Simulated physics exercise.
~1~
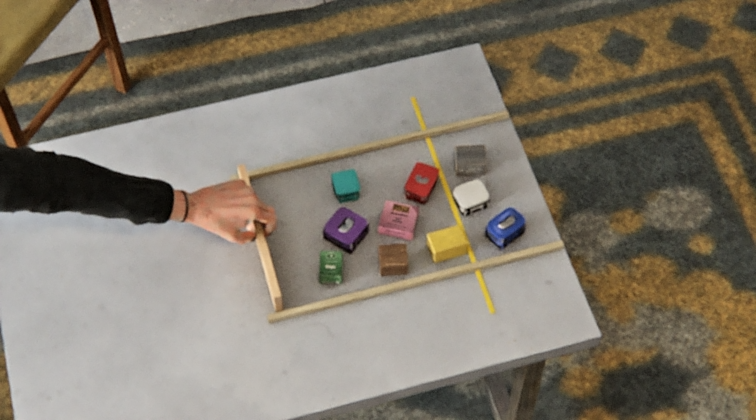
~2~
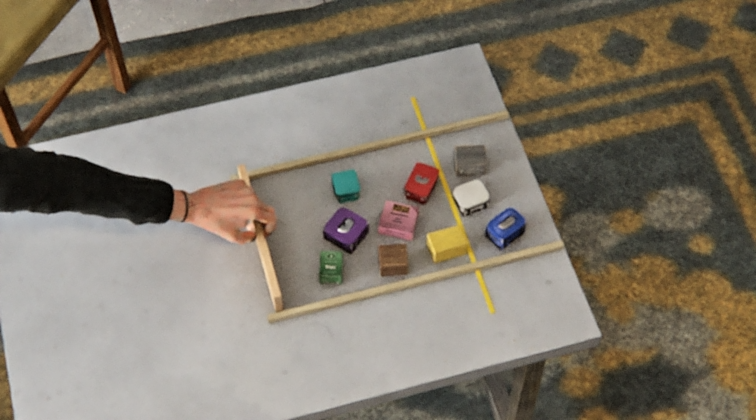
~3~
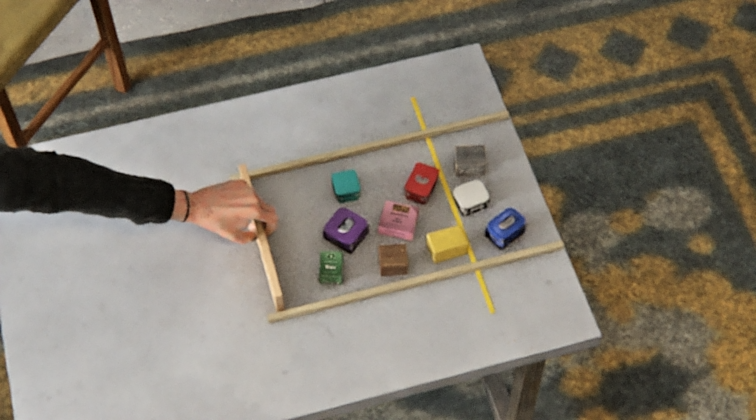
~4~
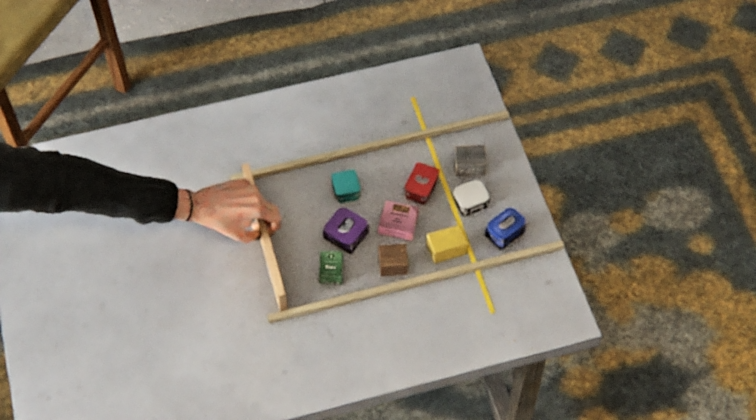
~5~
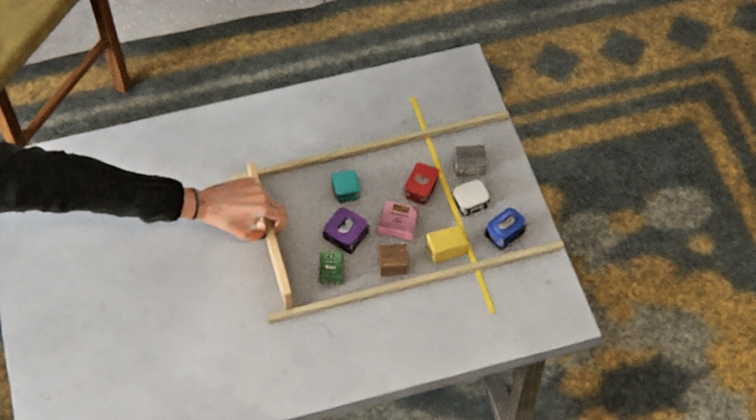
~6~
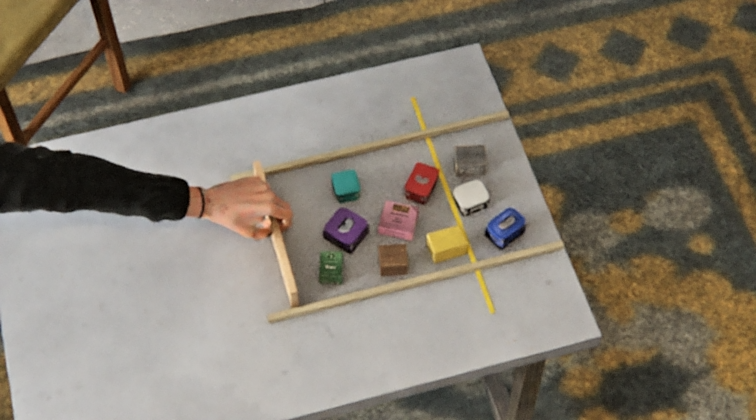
On a pale grey tabletop above a patterned grey and gold rug, seen from a fixed high angle, two thin wooden rails flank a scatter of small objects. Teal, purple, green, red, pink, brown and yellow pieces sit left of or beside a slanting yellow line, with grey, white and blue ones to its right. A dark-sleeved hand at left slides a wooden bar slightly rightward, while the objects stay still.
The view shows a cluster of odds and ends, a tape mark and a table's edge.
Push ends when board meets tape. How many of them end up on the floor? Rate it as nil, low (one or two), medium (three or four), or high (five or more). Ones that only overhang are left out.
Low, one or two.
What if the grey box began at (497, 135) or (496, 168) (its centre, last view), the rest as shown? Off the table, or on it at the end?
Taking them in order, it stays put and then it stays put.
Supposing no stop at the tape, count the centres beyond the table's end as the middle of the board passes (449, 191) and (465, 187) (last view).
The count past the end is 1 at the first and 1 at the second.
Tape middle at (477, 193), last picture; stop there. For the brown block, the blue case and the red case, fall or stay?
In order, the brown block keeps its spot, then the blue case goes off the edge, then the red case keeps its spot.
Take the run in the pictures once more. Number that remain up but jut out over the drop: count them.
The count is 0.
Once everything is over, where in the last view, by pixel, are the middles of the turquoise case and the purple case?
I'd say approximately (450, 161) and then (472, 192).
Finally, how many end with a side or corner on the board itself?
At rest, 3 are in contact.
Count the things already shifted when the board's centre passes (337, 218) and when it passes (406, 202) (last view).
The count reaches 3 first and 9 second.
Soon after, none off yet; blue case at rest near (506, 228); grey box at rest near (470, 160); white case at rest near (471, 198).
At rest, the number that fall off is one or two; fallen, blue case.
